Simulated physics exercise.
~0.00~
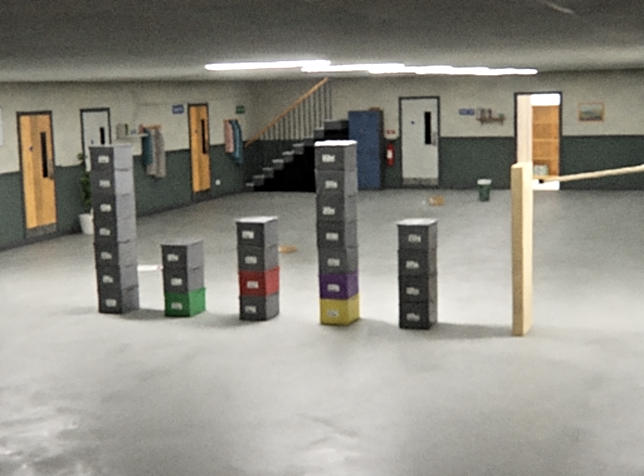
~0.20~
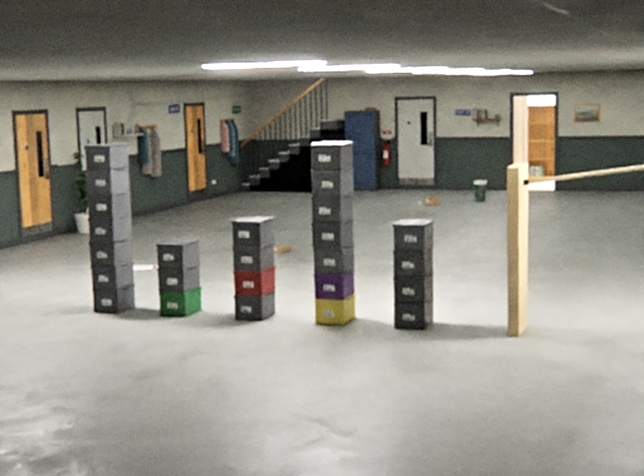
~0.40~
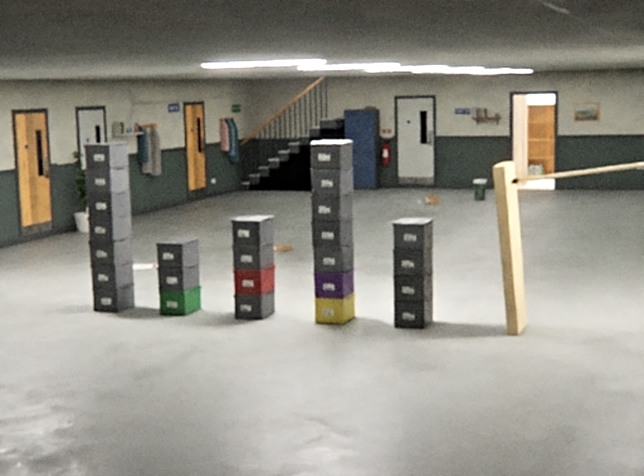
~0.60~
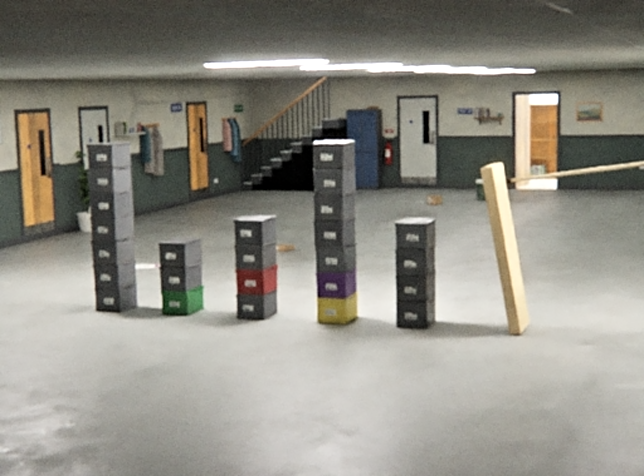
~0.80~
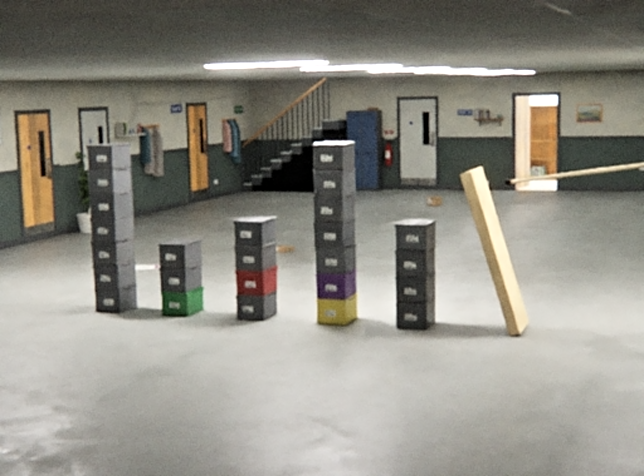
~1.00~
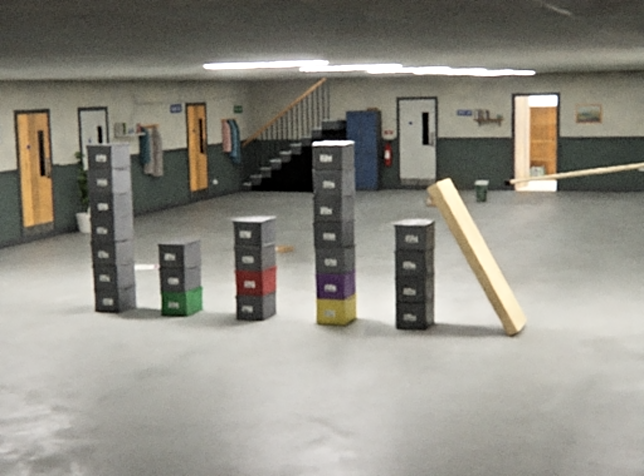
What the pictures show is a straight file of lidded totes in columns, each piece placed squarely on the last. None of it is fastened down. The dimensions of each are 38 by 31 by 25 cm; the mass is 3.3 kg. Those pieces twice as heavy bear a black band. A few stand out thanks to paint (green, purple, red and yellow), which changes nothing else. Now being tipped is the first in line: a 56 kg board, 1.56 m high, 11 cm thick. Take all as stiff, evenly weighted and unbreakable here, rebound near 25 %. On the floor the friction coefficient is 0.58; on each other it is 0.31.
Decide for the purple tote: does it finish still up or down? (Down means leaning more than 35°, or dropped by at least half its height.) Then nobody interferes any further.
It finishes down.
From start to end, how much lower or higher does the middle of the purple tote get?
Lower by close to 20 cm.
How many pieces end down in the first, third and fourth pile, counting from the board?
The first pile gives 2, the third 3 and the fourth 1.
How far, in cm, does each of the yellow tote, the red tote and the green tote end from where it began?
Net displacement, roughly: Yellow ~ 0 cm, red ~ 40 cm, green ~ 0 cm.
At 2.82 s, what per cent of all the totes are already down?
45 per cent.
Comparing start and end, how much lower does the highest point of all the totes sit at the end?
By about 0 cm, start to end.
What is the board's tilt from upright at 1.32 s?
I'd put it near 50°.
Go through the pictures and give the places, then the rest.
In the first frame (we follow the side turned to the camera), pole end (541, 182) 10 cm short, board 0° from upright; purple tote (333, 287); yellow tote (334, 313); green tote (177, 305); no other piece has moved.
In the second frame, pole end (526, 182) 1 mm in, board 0° from upright; purple tote (328, 287).
In the third frame, pole end (515, 181) 10 cm in, board 5° from upright; purple tote (328, 286); no other piece has moved.
In the fourth frame, pole end (508, 181) 19 cm in, stopped, board 10° from upright; purple tote (330, 286); no other piece has moved.
In the fifth frame, pole end (508, 182) 19 cm in, stopped, board 17° from upright; purple tote (330, 287); no other piece has moved.
In the sixth frame, pole end (508, 183) 19 cm in, stopped, board 29° from upright; purple tote (330, 287); red tote (249, 284); green tote (173, 305); no other piece has moved.
Around 1.32 s, board 52° from upright; none of the 25 totes down, 4 disturbed; purple tote unmoved.
Around 1.90 s, board 60° from upright; 2 of the 25 totes down; purple tote tipped 13°.
Around 2.40 s, board 60° from upright; 8 of the 25 totes down; purple tote tipped 61°, 11 cm lower; red tote displaced 10 cm.
Around 2.82 s, board 60° from upright; 11 of the 25 totes down; purple tote tipped 65°, 19 cm lower; red tote tipped 50°.
Finally (3.6 s), board 60° from upright; 12 of the 25 totes down; purple tote tipped 66°, 19 cm lower; red tote on its side; green tote unmoved. Seen by the last camera, middles, purple tote near (311, 300), red tote near (225, 297).
